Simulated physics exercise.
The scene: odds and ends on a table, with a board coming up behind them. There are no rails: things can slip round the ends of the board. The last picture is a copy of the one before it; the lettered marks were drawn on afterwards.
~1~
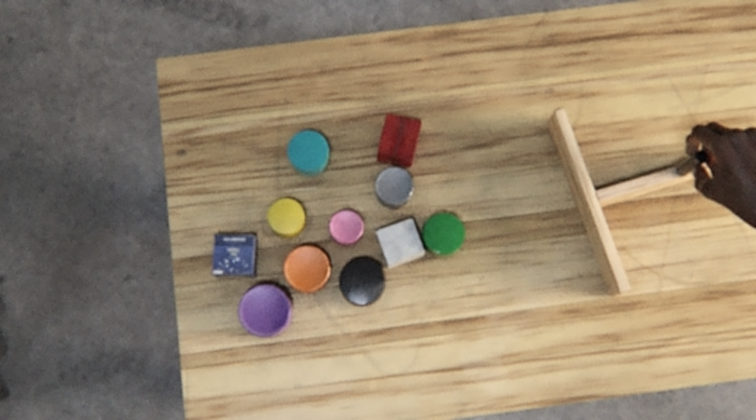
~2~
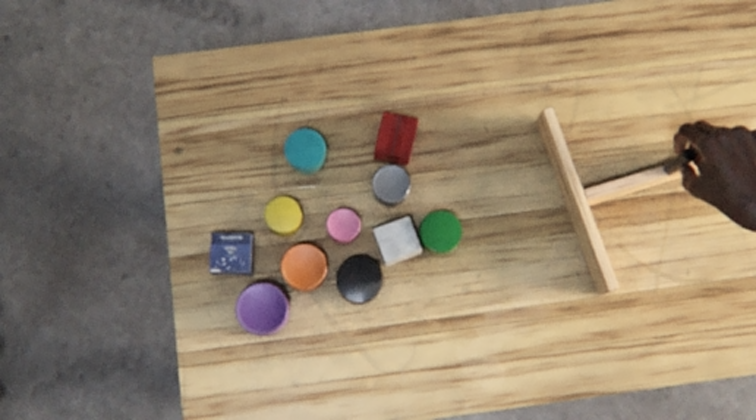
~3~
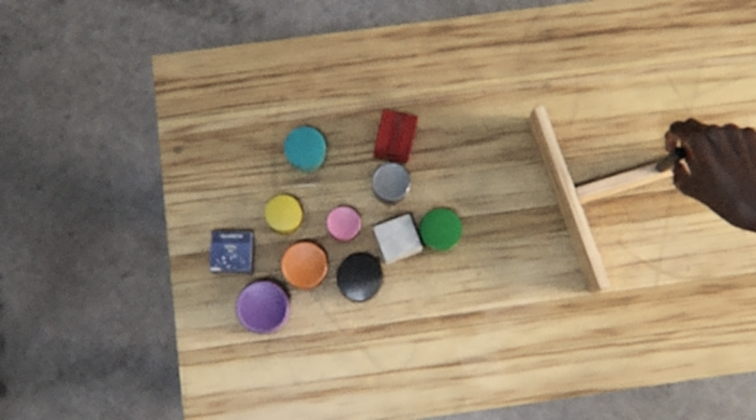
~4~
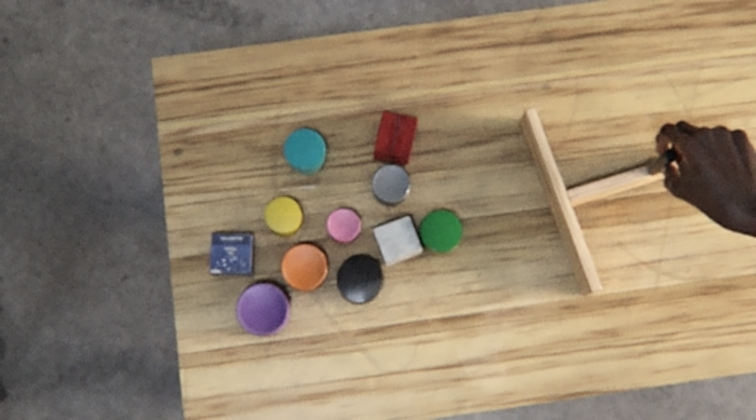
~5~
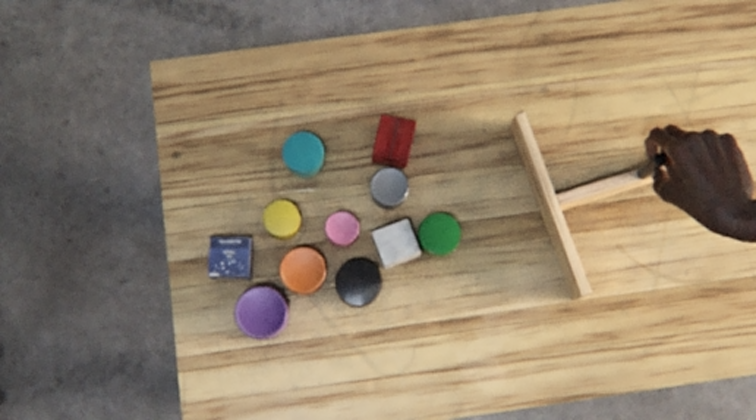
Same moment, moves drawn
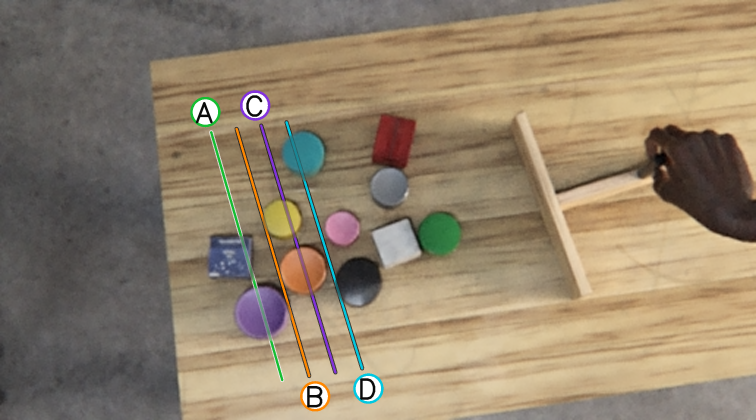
To begin with, colourful round pots, a red box, a blue packet and a white block sit scattered on a wooden table, with a hand holding a handled board to their right. The hand slides the board a short way left, leaving a gap, while the objects stay in place.
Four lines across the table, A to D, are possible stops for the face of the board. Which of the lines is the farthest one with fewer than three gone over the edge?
No third one falls up to A.
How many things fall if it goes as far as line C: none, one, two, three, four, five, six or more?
The count is none.
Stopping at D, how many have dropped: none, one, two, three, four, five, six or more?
The count is none.
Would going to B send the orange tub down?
By then, no.
On the copy, A at (246, 252); B at (272, 249); C at (297, 245); D at (323, 241).
On A. First, board (444, 217); red box (388, 142); black tin (354, 287).
Then, board (333, 232); blue packet (226, 266); yellow tin (243, 230).
Finally, board (245, 244); blue packet over the edge; turquoise pot (160, 170); one fallen.
By contrast, B is within the limit but short; C is within the limit but short; D is within the limit but short.
